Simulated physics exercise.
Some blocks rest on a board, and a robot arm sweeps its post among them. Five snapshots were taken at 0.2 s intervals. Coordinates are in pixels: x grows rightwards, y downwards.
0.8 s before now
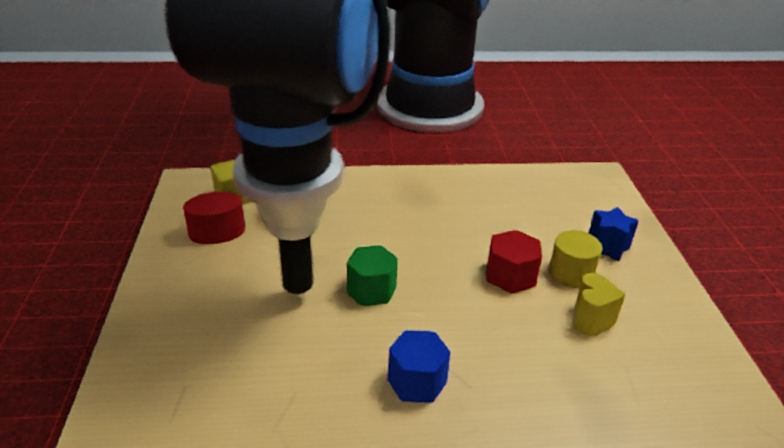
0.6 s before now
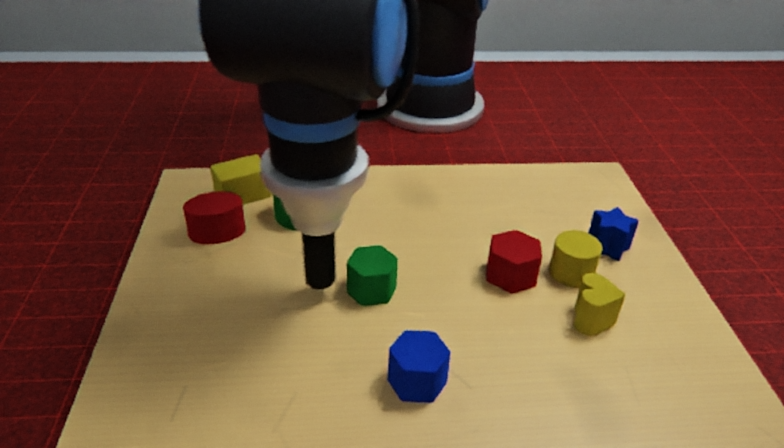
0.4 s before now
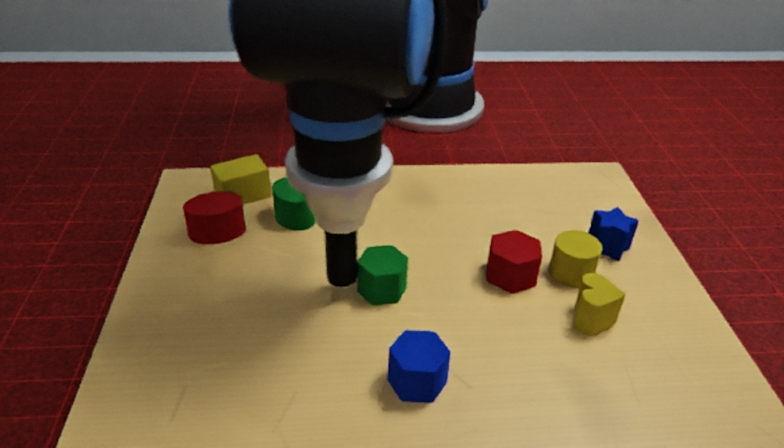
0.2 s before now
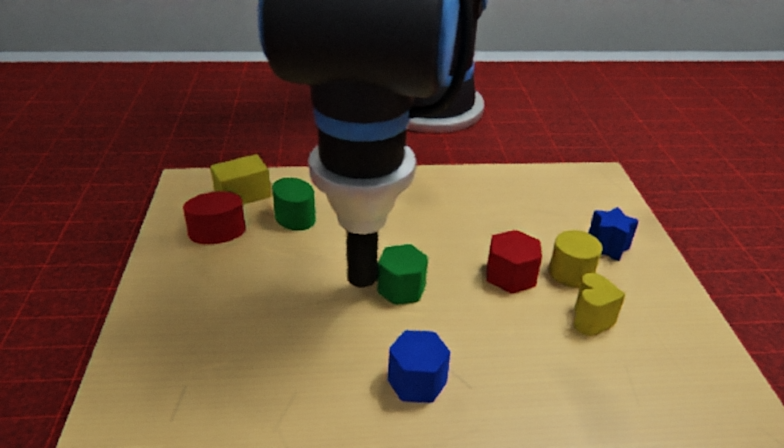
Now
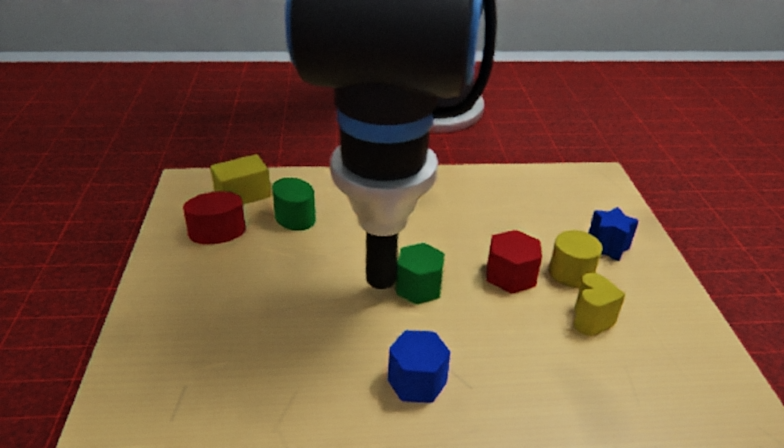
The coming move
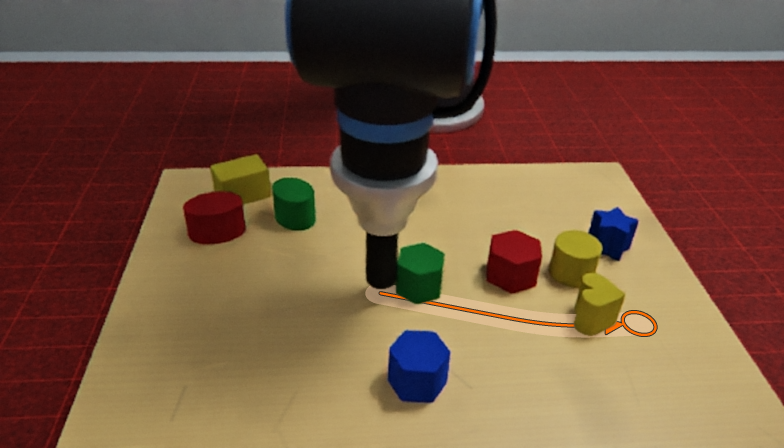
At the start, a robot arm holds its dark post over a wooden board of colored blocks, just left of a green hexagonal block. The post moves right, meets the green block and pushes it a short way toward the red hexagonal block, while the other blocks stay still.
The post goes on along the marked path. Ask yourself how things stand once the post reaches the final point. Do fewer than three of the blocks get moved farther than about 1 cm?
Yes
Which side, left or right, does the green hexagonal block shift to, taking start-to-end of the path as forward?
Left side.
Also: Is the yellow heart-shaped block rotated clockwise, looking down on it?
Final answer: No.
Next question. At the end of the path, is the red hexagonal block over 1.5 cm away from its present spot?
No - that is not the case.
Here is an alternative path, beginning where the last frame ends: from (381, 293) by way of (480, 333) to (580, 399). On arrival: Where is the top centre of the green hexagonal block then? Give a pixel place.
It comes to (450, 258).
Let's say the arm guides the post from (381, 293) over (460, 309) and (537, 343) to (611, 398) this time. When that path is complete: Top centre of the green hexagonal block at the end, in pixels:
At roughly (464, 252).
Path on the board, from (381, 293) via (508, 318), ending at (639, 323).
The first path, step by step. One third of the way, post (467, 297); green hexagonal block (464, 253), turned 80° anticlockwise.
Two thirds of the way, post (558, 312); green hexagonal block (464, 253), turned 80° anticlockwise.
At the end, post (644, 311); green hexagonal block (464, 253), turned 80° anticlockwise; red hexagonal block in place; yellow heart-shaped block (664, 278), turned 60° anticlockwise.
